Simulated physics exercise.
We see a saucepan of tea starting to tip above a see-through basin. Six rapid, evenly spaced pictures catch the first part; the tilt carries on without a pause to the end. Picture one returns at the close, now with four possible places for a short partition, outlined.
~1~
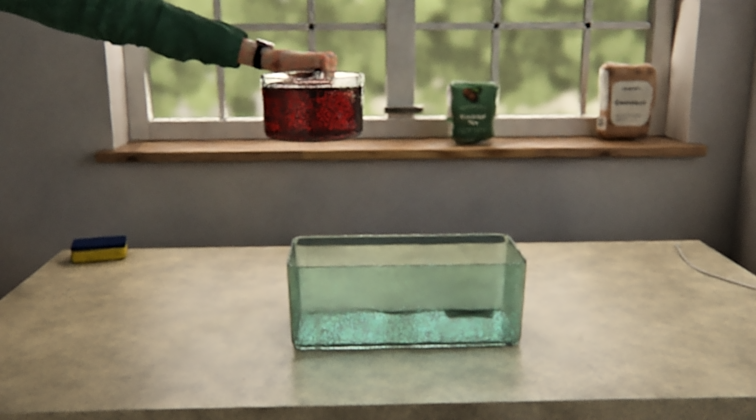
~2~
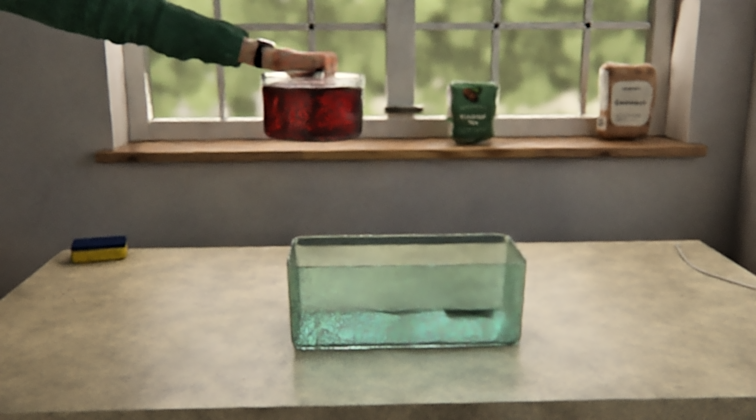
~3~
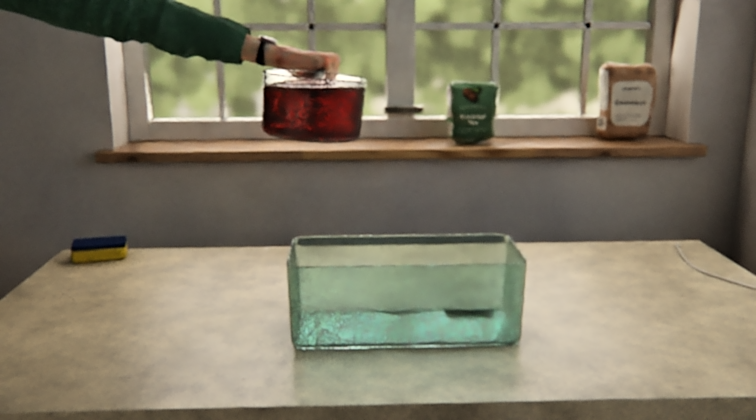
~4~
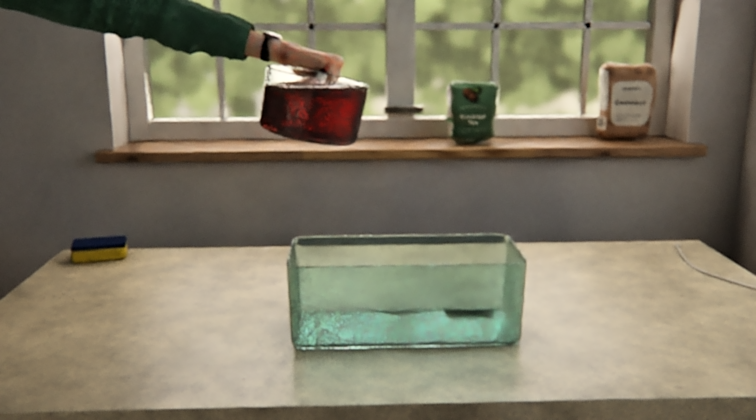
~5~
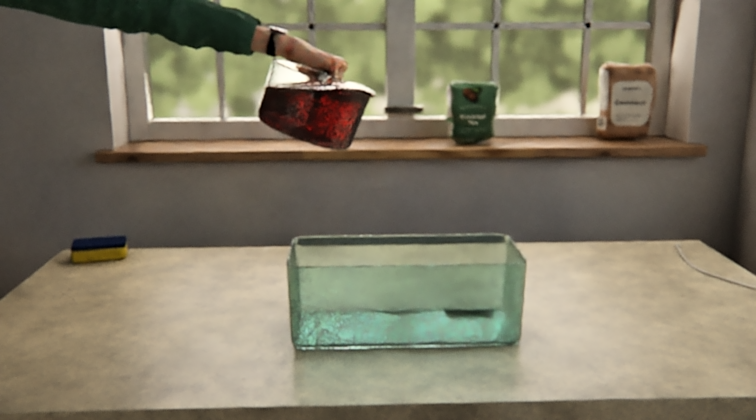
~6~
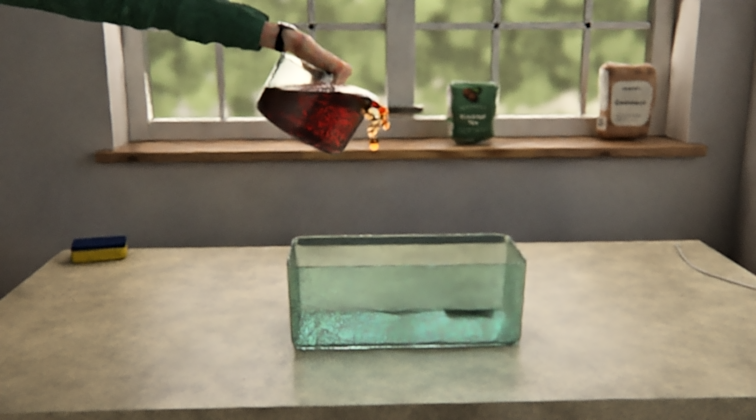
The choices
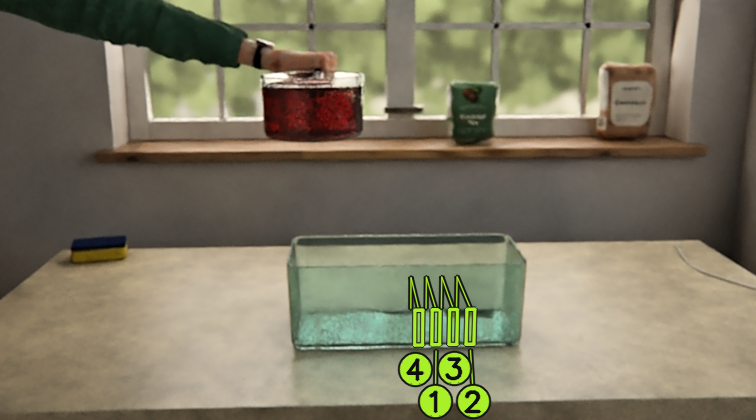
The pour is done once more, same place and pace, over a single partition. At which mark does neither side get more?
Use position 1.
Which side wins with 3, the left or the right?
The left one.
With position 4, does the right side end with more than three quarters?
No.
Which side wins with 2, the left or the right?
More ends on the left.
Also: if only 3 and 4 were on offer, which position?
4 it is.
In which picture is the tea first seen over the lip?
In picture 5.
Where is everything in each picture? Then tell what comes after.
In the first picture, upright, lip at (362, 74); basin from (292, 347) to (521, 343); nothing has left yet.
In the second picture, upright, lip at (362, 75); nothing has left yet.
In the third picture, tipped about 5°, lip at (364, 79); nothing has left yet.
In the fourth picture, tipped about 12°, lip at (367, 85); nothing has left yet.
In the fifth picture, tipped about 21°, lip at (369, 93); tea is over the lip, down to (369, 93).
In the sixth picture, tipped about 31°, lip at (370, 104); tea is over the lip, down to (373, 146).
In lime, 1 at (436, 350); 2 at (470, 349); 3 at (453, 350); 4 at (418, 350).
With 1, about 49 % ends left of the wall and 49 % right of it.
With 2, about 96 % ends left of the wall and 3 % right of it.
With 3, about 79 % ends left of the wall and 19 % right of it.
With 4, about 30 % ends left of the wall and 68 % right of it.
